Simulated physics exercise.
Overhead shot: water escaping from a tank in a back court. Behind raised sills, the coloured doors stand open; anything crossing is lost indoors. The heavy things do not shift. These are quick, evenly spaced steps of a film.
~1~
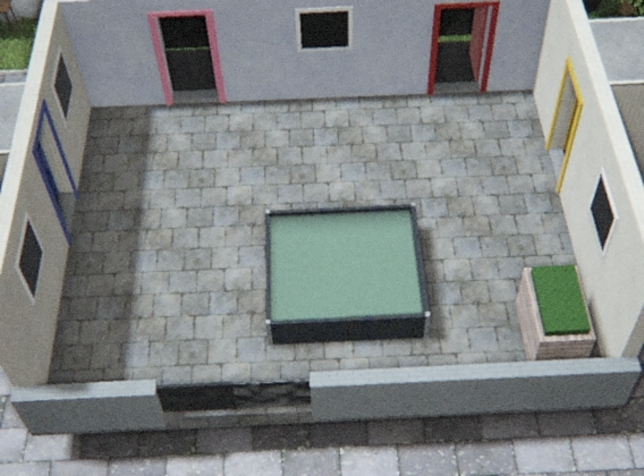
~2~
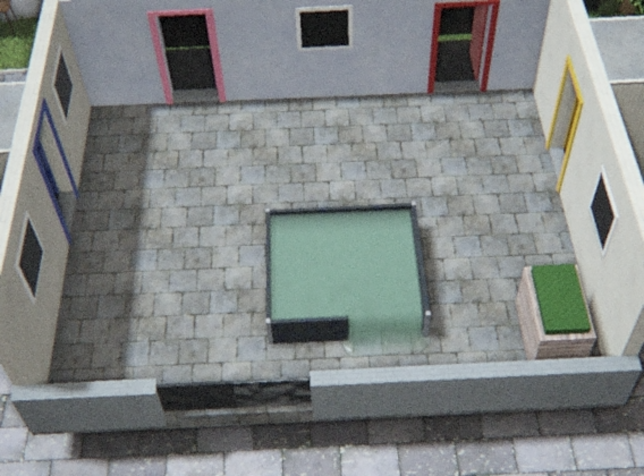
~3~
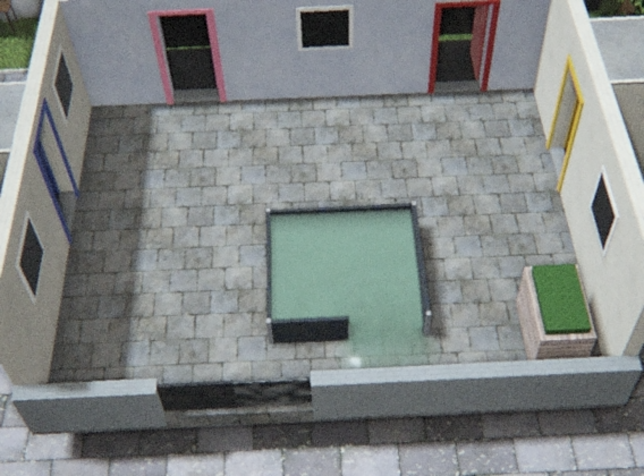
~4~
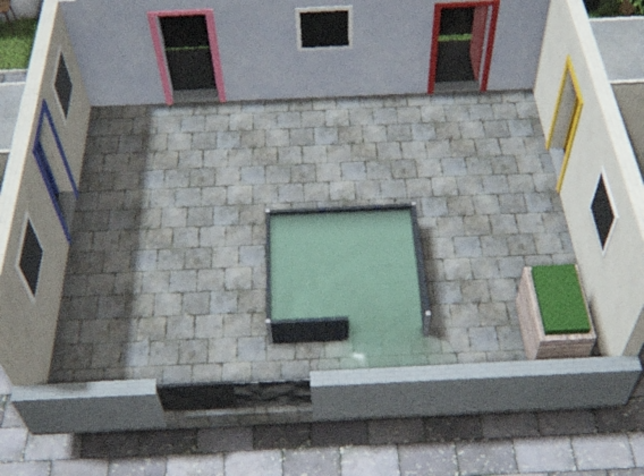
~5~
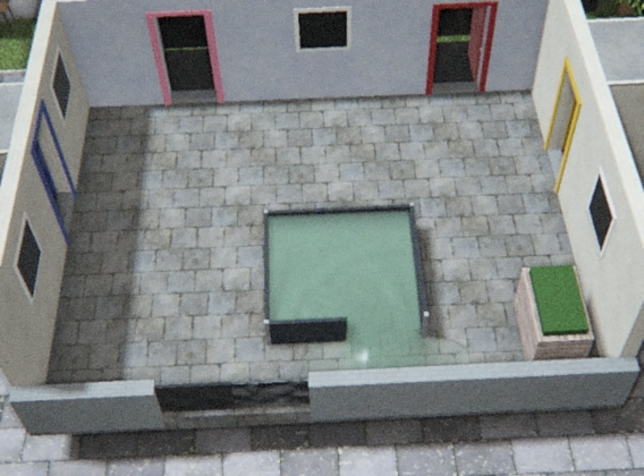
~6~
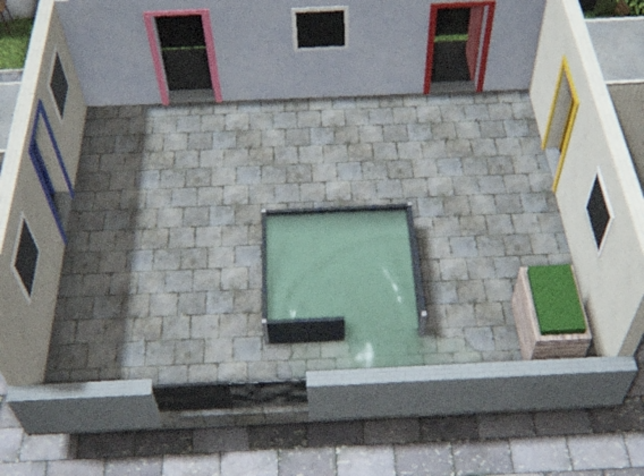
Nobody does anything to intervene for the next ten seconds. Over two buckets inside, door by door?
Door by door: The pink door not over; the yellow door not over; the blue door not over; the red door over.
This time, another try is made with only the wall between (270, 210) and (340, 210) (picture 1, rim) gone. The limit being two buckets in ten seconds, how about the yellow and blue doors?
Looks like the yellow door doesn't reach it but the blue door doesn't reach it.
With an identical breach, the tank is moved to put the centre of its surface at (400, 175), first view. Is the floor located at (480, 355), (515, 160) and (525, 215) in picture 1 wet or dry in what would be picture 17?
Taking the three spots in that order, I'd say drenched, then spared, then spared.
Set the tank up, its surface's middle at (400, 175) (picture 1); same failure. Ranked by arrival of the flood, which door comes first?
It's the yellow-painted one.
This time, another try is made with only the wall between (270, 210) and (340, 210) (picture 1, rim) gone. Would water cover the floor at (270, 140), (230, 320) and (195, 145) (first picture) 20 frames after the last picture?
The first point is soaked, the second spared, the third soaked.
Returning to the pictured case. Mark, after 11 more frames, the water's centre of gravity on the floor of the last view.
Roughly (361, 312).
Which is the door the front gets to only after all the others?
That would be the pink door.
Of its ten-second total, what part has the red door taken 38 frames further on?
About 15 per cent.
A moment on, water covers 10 % of the floor; the pink door not reached, the yellow door not reached, the blue door not reached, the red door not reached.
Next, water covers 20 % of the floor; the pink door not reached, the yellow door not reached, the blue door not reached, the red door not reached.
Then, water covers 45 % of the floor; the pink door not reached, the yellow door wet at the sill, nothing in, the blue door not reached, the red door not reached.
Later, water covers 65 % of the floor; the pink door not reached, the yellow door wet at the sill, nothing in, the blue door wet at the sill, nothing in, the red door under two buckets in.
In the end, water covers 95 % of the floor; the pink door wet at the sill, nothing in, the yellow door wet at the sill, nothing in, the blue door wet at the sill, nothing in, the red door far over two buckets in.
